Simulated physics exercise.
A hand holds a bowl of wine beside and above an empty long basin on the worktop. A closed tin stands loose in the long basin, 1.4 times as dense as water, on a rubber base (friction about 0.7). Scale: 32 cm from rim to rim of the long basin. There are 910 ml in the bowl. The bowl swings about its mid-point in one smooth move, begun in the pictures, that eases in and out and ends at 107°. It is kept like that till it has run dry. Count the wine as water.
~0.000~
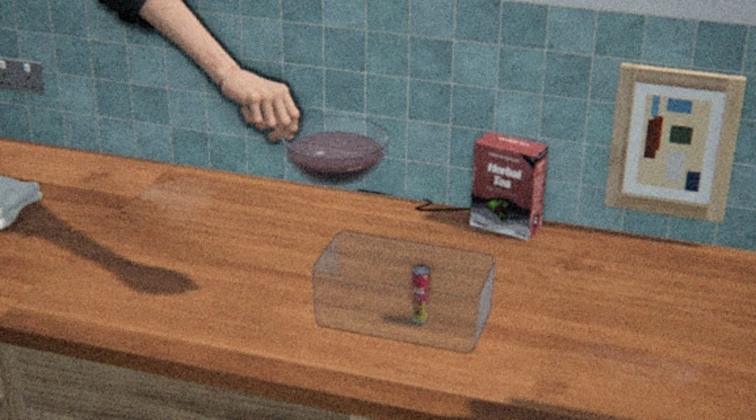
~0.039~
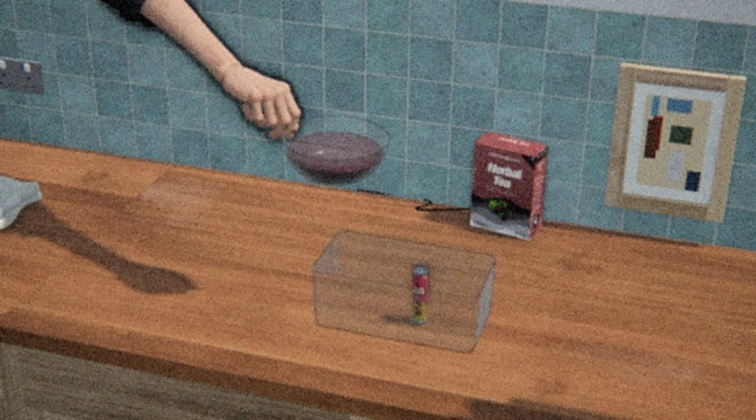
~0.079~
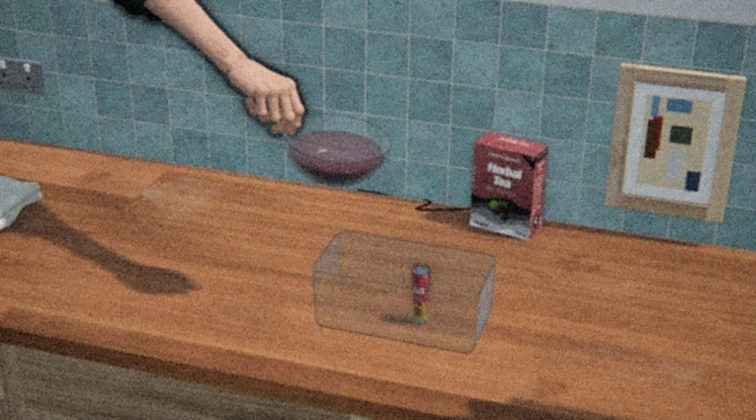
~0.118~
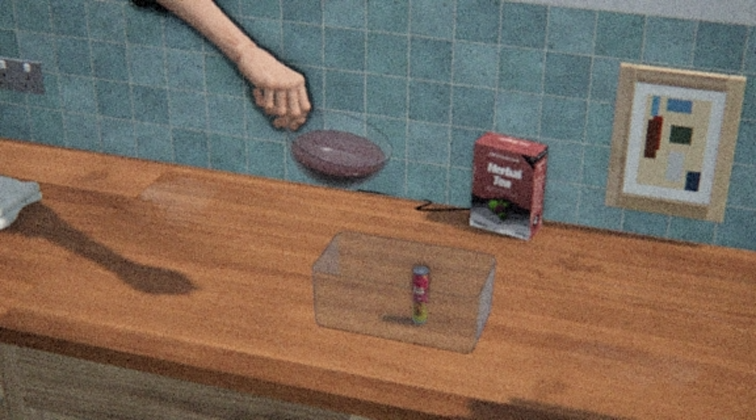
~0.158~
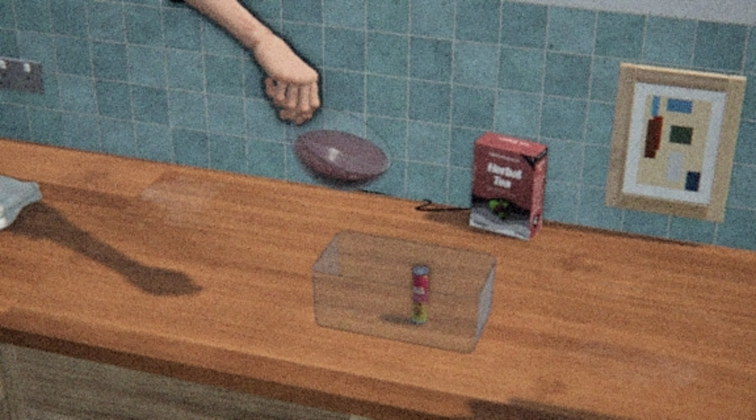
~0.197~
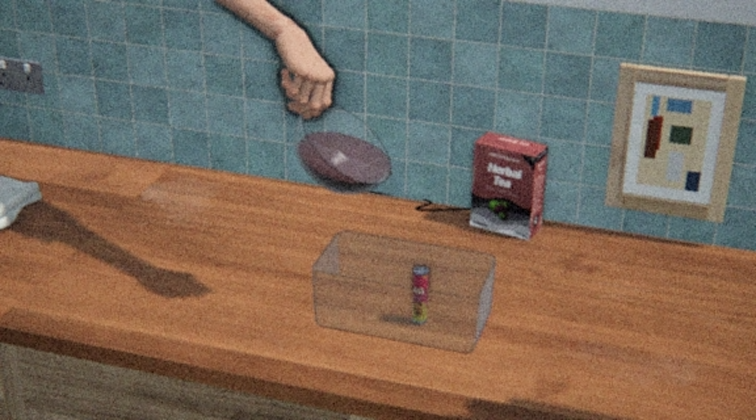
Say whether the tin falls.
The tin goes over.
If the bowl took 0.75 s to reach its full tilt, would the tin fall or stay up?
The tin falls.
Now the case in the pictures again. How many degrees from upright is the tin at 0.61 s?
It is at some 5°.
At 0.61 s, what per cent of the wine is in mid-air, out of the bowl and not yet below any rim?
About 5 per cent.
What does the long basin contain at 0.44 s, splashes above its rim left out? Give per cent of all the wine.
Some 34 per cent.
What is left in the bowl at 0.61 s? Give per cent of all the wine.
Some 0 per cent.
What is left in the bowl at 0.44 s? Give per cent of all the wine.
Near 4 in a hundred.
By 0.44 s the tilt is 104° and 4 per cent is still to pour; the tin stands where it began.
By 0.61 s the tilt is 107° and 0 per cent is still to pour; the tin leans 7°.
By 0.79 s the tilt is 107° and 0 per cent is still to pour; the tin leans 7°.
By 0.99 s the tilt is 107° and 0 per cent is still to pour; the tin leans 27°.
At rest the tin lies on its side.
